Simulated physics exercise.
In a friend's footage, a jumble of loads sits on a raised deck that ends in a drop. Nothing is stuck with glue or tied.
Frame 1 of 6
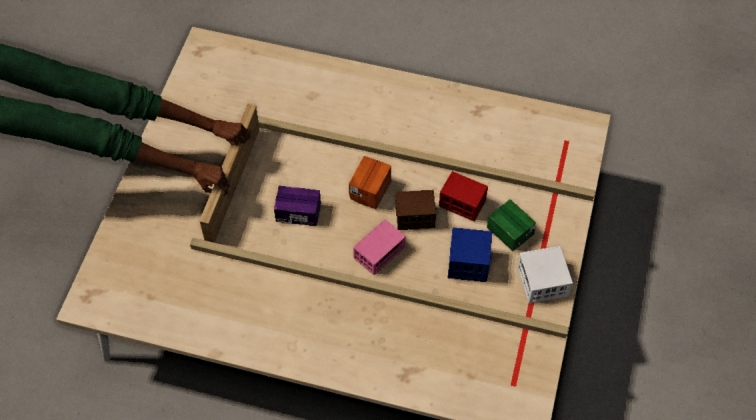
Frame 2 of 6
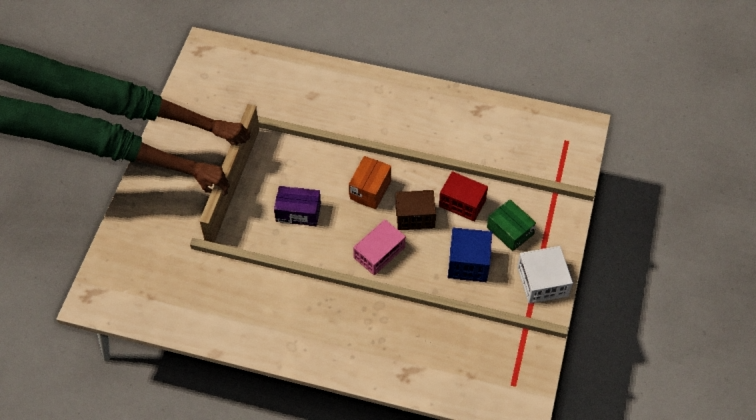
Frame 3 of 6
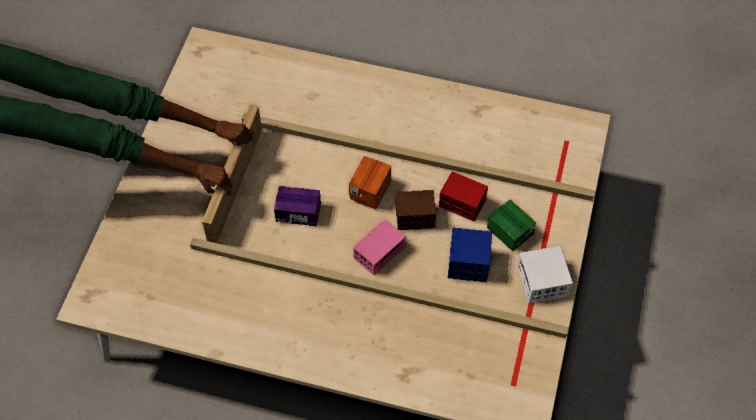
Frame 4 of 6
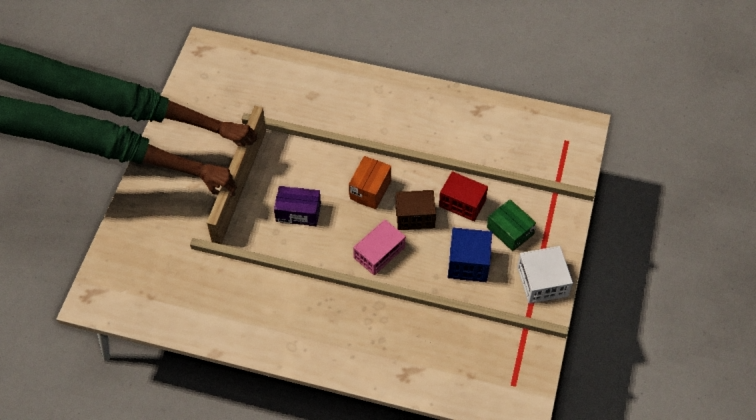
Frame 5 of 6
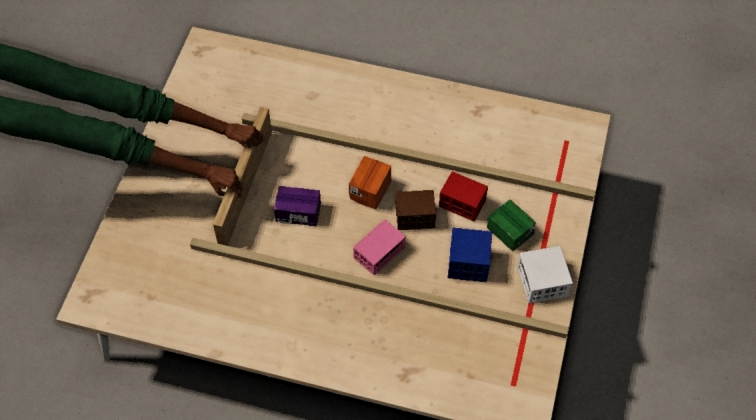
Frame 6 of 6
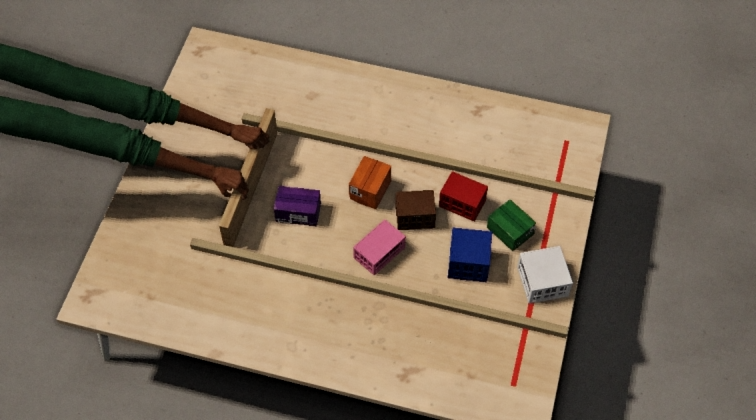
Two hands slide a wooden plank slightly right toward colored blocks that stay still on a table.
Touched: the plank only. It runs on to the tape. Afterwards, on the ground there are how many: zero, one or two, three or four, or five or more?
On the ground there are five or more.
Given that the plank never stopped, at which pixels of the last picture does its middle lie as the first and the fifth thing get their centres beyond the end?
Pixels in order: Roughly (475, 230), roughly (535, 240).
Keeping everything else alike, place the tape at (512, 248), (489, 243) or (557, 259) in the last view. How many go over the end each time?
2, 1, 5.
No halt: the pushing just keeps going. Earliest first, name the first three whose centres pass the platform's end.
White crate, green parcel, blue crate.
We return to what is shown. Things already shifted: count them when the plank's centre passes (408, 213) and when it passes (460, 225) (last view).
First 5, after that 8.
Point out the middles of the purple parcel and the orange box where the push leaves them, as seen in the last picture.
The purple parcel comes to rest at (561, 268), and the orange box comes to rest at (564, 226).
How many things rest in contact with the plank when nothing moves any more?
That comes to 3.
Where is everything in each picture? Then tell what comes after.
White crate (544, 275); green parcel (511, 225); blue crate (470, 255); plank (231, 173); tape (542, 255), in the first frame.
Green parcel (511, 225); plank (231, 173), in the second frame.
Blue crate (470, 255); pink crate (380, 247), in the third frame.
White crate (544, 275); purple parcel (298, 206), in the fourth frame.
Green parcel (511, 225); orange box (370, 183), in the fifth frame.
White crate (544, 275); green parcel (511, 225); blue crate (470, 255); plank (250, 177); tape (542, 255), in the sixth frame.
Soon after, none off yet; white crate at rest near (544, 275); green parcel at rest near (511, 225); blue crate at rest near (470, 255).
At rest, the number that fall off is five or more; fallen, brown crate, red crate, blue crate, green parcel and white crate.
